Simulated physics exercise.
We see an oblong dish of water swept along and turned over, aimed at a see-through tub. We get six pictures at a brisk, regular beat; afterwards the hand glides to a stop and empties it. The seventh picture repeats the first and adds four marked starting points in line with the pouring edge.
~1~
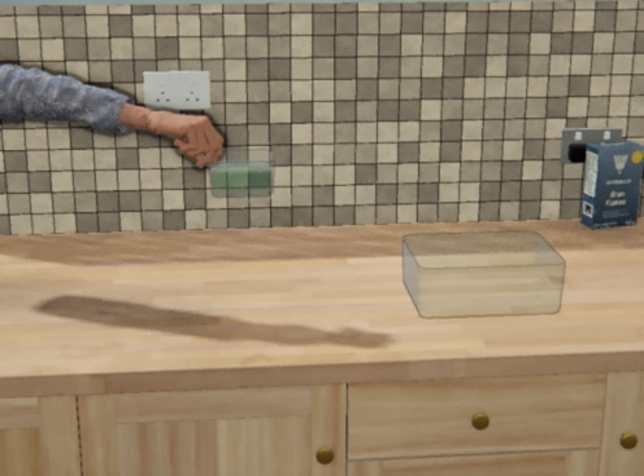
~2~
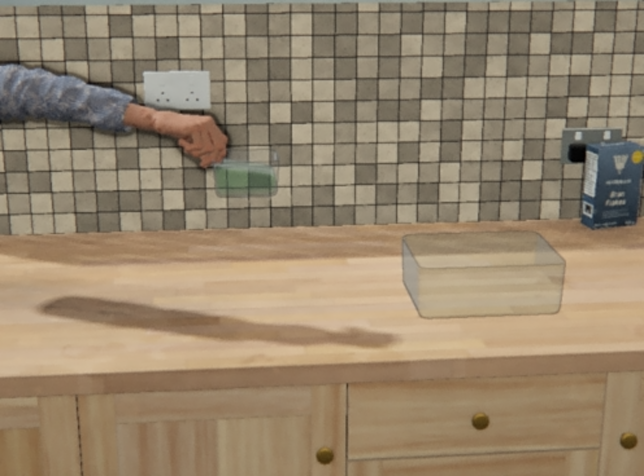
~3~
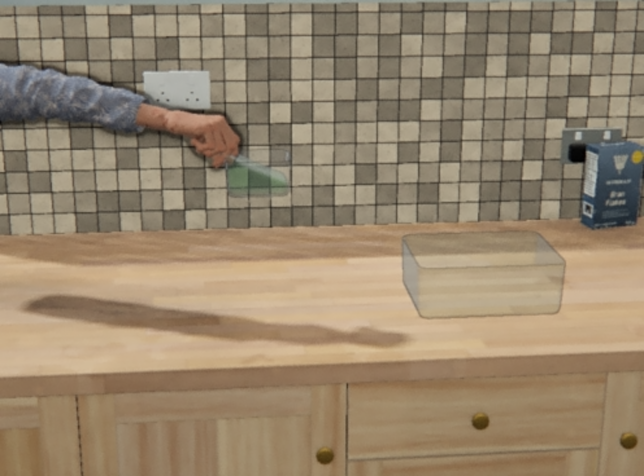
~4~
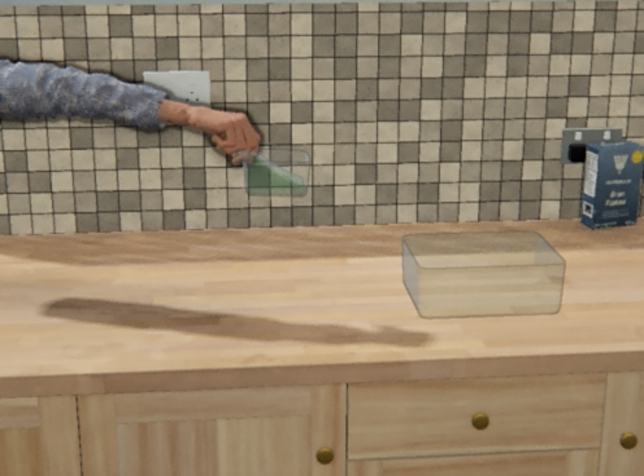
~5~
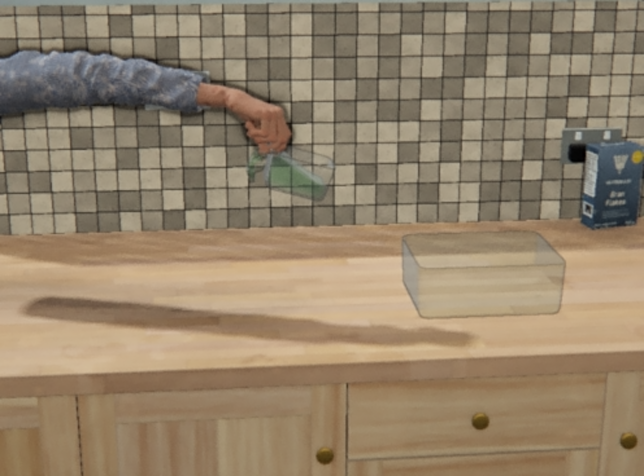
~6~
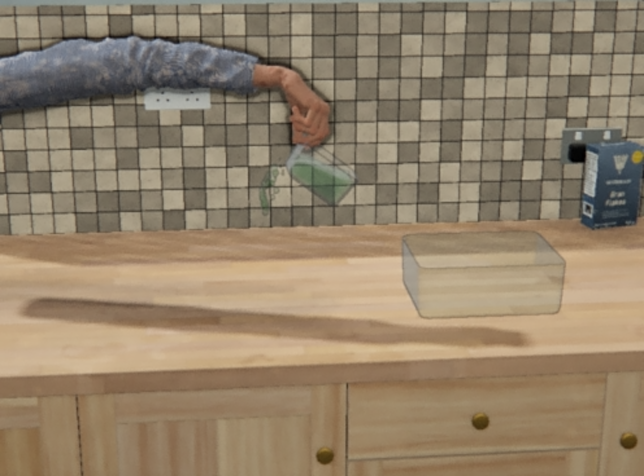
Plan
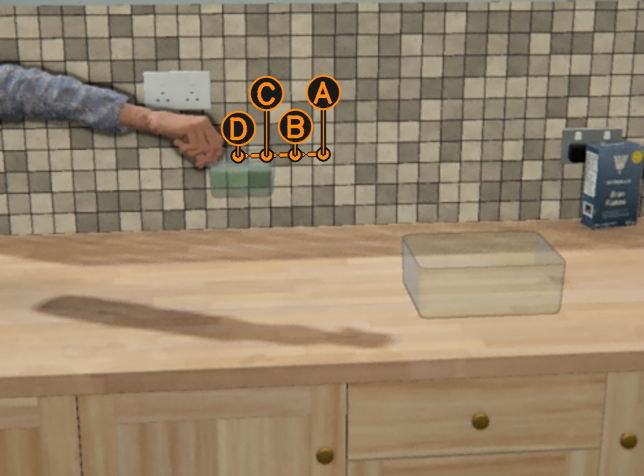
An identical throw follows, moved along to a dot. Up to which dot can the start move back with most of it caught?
Dot D.
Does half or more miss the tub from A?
No, that is safe.
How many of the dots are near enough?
All four.
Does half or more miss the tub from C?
No, that is safe.
In orange, A at (323, 154); B at (295, 154); C at (266, 155); D at (238, 156).
With A, about 85 % lands in the tub, 12 % falls short and 3 % goes beside or beyond.
With B, about 74 % lands in the tub, 11 % falls short and 15 % goes beside or beyond.
With C, about 68 % lands in the tub, 16 % falls short and 16 % goes beside or beyond.
With D, about 66 % lands in the tub, 23 % falls short and 10 % goes beside or beyond.
